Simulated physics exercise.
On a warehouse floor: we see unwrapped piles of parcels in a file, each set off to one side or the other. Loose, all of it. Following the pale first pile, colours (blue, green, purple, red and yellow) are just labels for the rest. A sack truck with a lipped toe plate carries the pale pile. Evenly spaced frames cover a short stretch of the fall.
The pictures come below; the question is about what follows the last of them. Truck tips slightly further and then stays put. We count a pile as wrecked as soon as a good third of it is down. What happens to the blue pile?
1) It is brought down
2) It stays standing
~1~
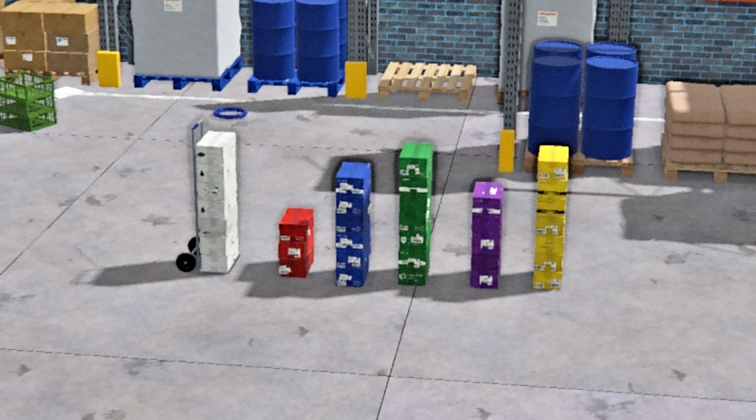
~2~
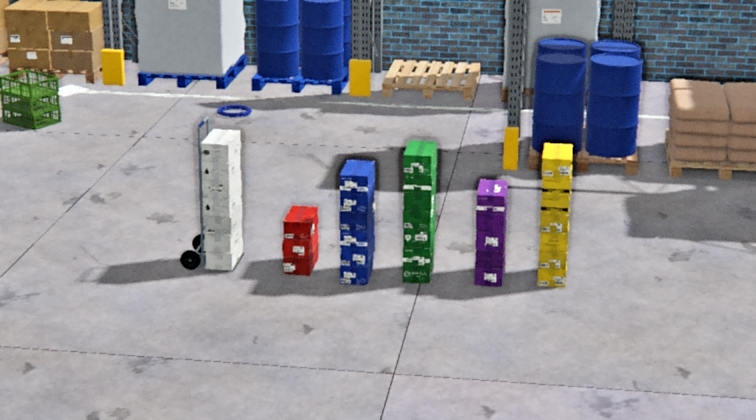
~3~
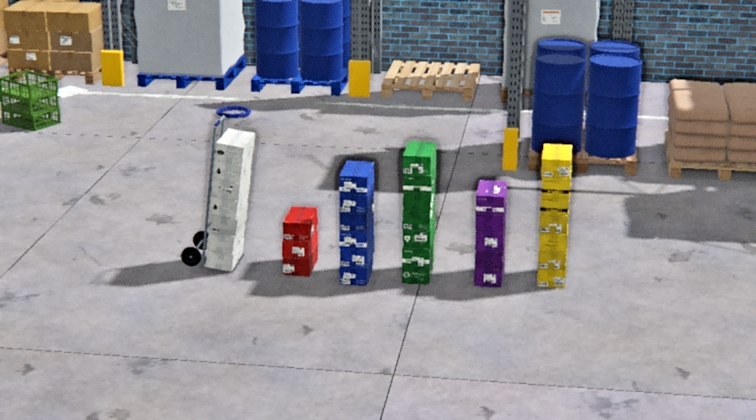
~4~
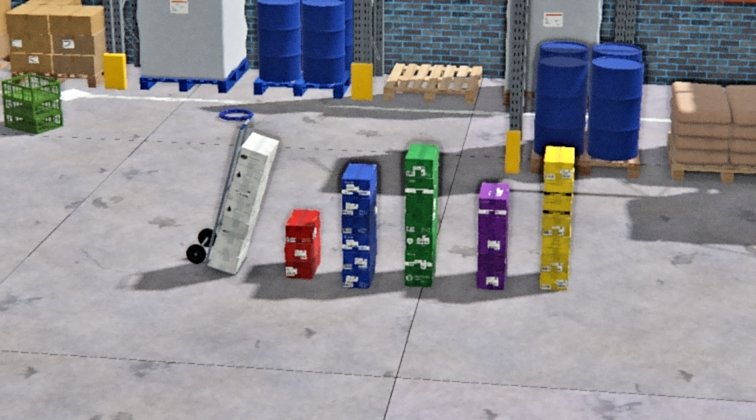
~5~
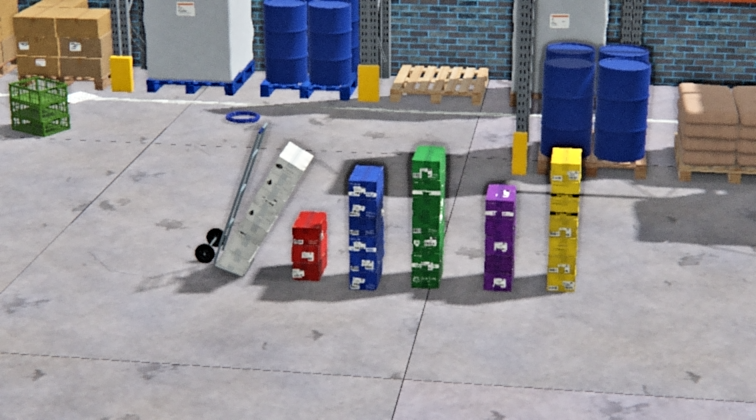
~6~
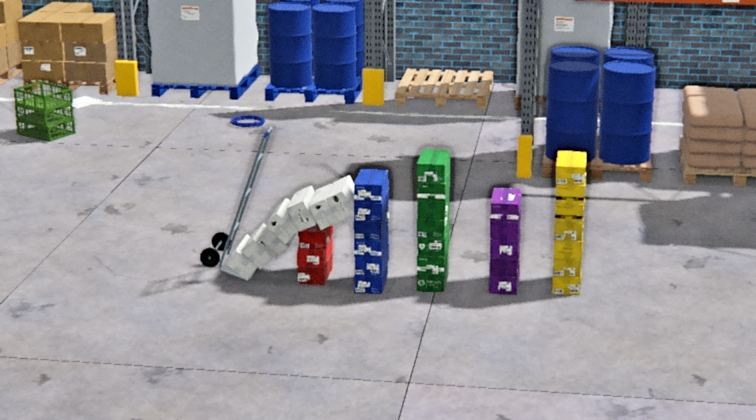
Answer: 2.
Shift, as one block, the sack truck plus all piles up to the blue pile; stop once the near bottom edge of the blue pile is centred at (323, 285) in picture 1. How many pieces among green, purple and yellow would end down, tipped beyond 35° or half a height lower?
Green 0, purple 0, yellow 0.
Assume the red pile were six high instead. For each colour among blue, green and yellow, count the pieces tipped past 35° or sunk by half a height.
Blue 6, green 7, yellow 7.
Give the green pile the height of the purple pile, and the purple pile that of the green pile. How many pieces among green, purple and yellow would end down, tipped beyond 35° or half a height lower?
Green 0, purple 0, yellow 0.
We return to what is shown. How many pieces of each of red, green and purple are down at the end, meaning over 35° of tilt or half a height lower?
Count per pile - red: 0; green: 0; purple: 0.
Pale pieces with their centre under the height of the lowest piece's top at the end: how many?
3.
Just after the last frame, 7 of the pale pile down; none of the 6 blue parcels down (0 of 28 in all colours); top blue parcel unmoved; top red parcel moved a little.
A moment on, 7 of the pale pile down; none of the 6 blue parcels down (0 of 28 in all colours); top blue parcel tilted barely; top red parcel moved a little.
Further on, 7 of the pale pile down; none of the 6 blue parcels down (0 of 28 in all colours); top blue parcel tilted a little; top red parcel moved half its height.
Then, 7 of the pale pile down; none of the 6 blue parcels down (0 of 28 in all colours); top blue parcel tilted clearly; top red parcel moved half its height.
When it is over, 7 of the pale pile down; none of the 6 blue parcels down (0 of 28 in all colours); top blue parcel tilted clearly; top green parcel unmoved. In pixels of the last frame, middles, top blue parcel near (403, 189), top green parcel near (434, 166).
